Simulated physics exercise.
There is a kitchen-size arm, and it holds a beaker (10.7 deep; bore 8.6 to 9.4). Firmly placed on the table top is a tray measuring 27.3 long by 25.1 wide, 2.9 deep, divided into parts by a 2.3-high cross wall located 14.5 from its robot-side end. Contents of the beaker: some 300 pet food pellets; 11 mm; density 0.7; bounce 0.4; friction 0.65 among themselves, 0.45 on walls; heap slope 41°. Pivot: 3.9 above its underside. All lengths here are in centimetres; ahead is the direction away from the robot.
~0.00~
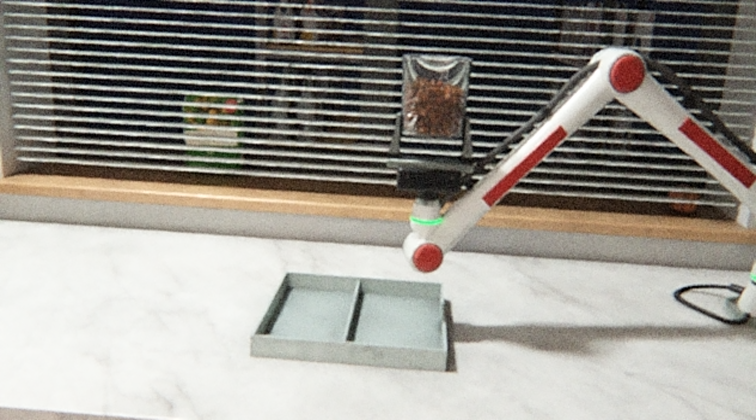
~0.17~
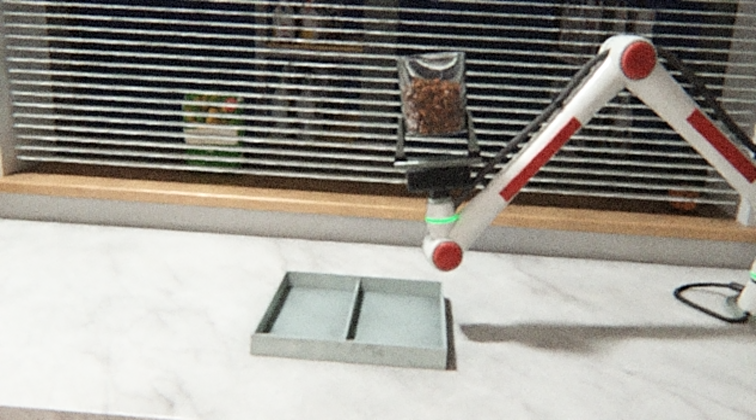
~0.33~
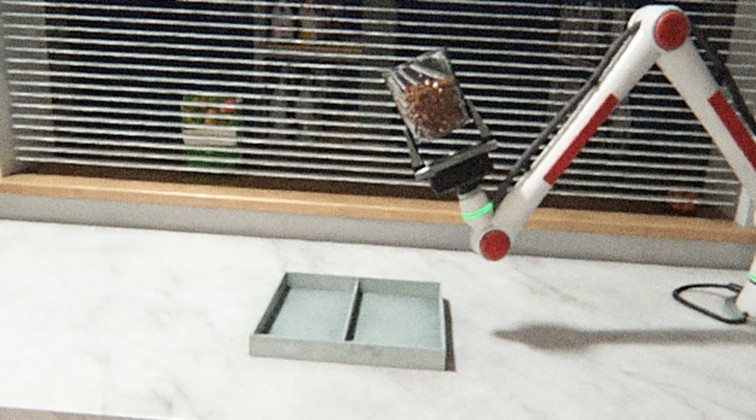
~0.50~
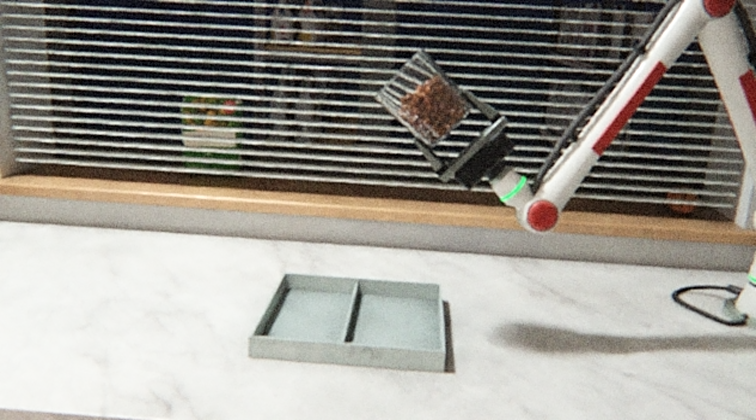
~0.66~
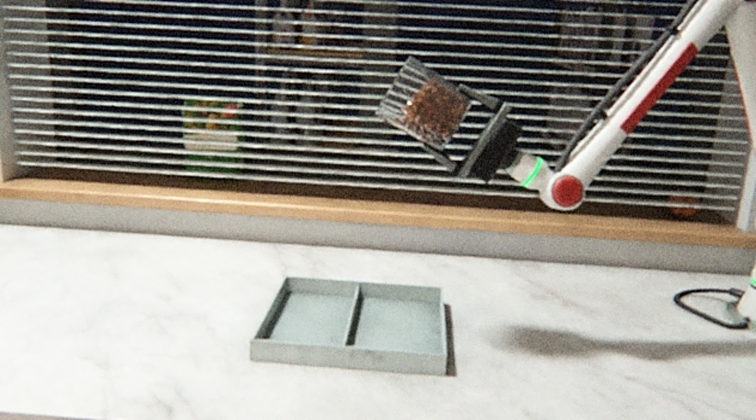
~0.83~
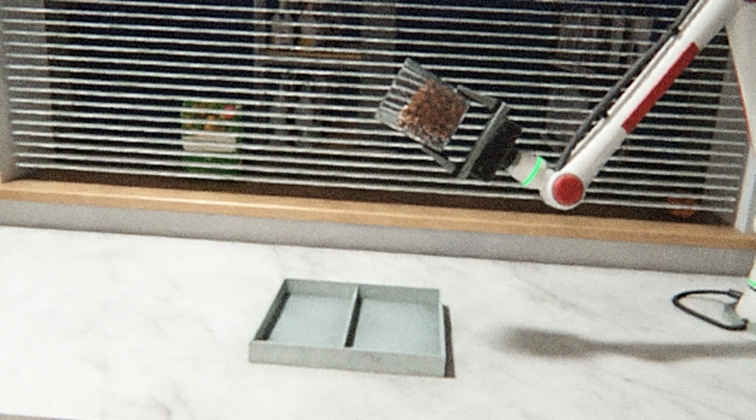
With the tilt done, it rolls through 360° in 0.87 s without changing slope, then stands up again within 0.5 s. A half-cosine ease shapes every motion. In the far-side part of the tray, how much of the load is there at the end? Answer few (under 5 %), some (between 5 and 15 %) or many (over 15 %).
I would say few.
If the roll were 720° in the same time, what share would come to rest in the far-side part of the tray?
It would be roughly 0 percent.
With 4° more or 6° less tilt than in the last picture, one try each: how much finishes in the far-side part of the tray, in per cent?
You'd get close to 0 per cent, then close to 0 per cent.
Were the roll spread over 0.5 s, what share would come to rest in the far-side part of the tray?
With that change you'd see near 0 per cent.
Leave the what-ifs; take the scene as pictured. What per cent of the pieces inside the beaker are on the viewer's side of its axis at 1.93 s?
It's close to 55 percent.
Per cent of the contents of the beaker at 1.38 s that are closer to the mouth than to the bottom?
About 25 per cent.
By 1.38 s, tipped 63°, highest piece 40 above the table; 305 in the beaker.
By 1.93 s, tipped 36°, highest piece 39 above the table; 305 in the beaker.
By 2.40 s, upright, highest piece 41 above the table; 305 in the beaker.
By 3.10 s, upright, highest piece 41 above the table; 305 in the beaker.
Final count, 305 in the beaker. That is 0 % in the far-side part of the tray.
